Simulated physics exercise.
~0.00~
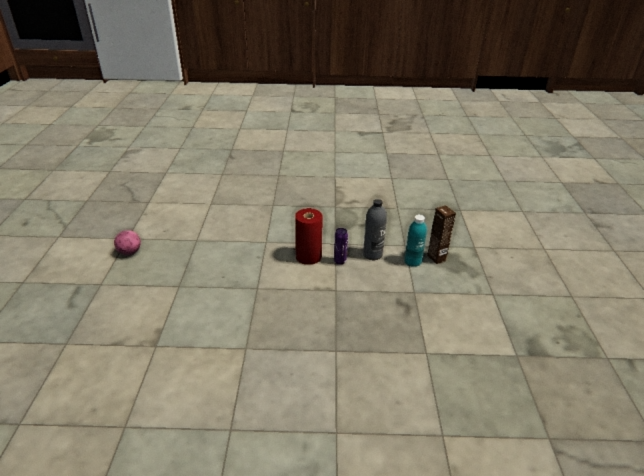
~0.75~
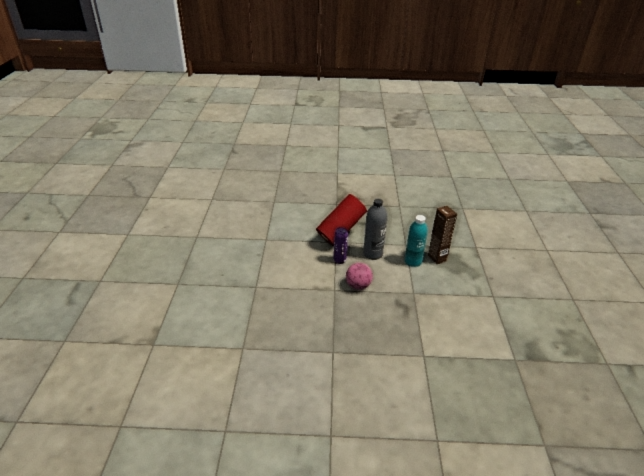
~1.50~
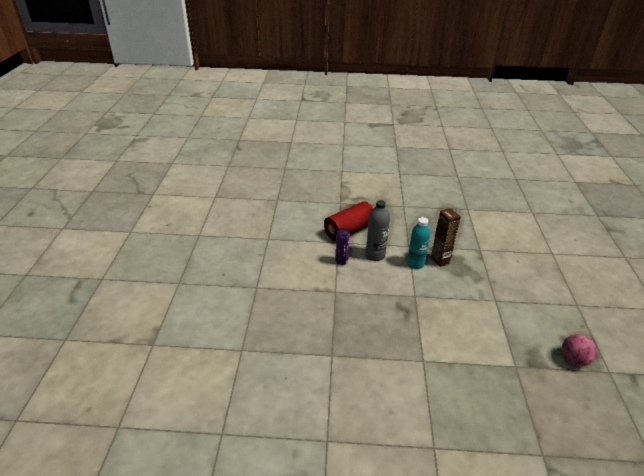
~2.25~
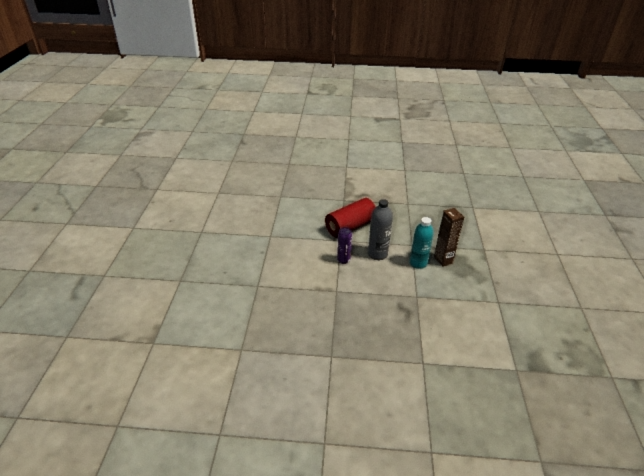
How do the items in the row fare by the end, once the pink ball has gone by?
Only the red roll is down, lying on its side. The purple can, the two bottles and the brown carton are all still standing in their places.
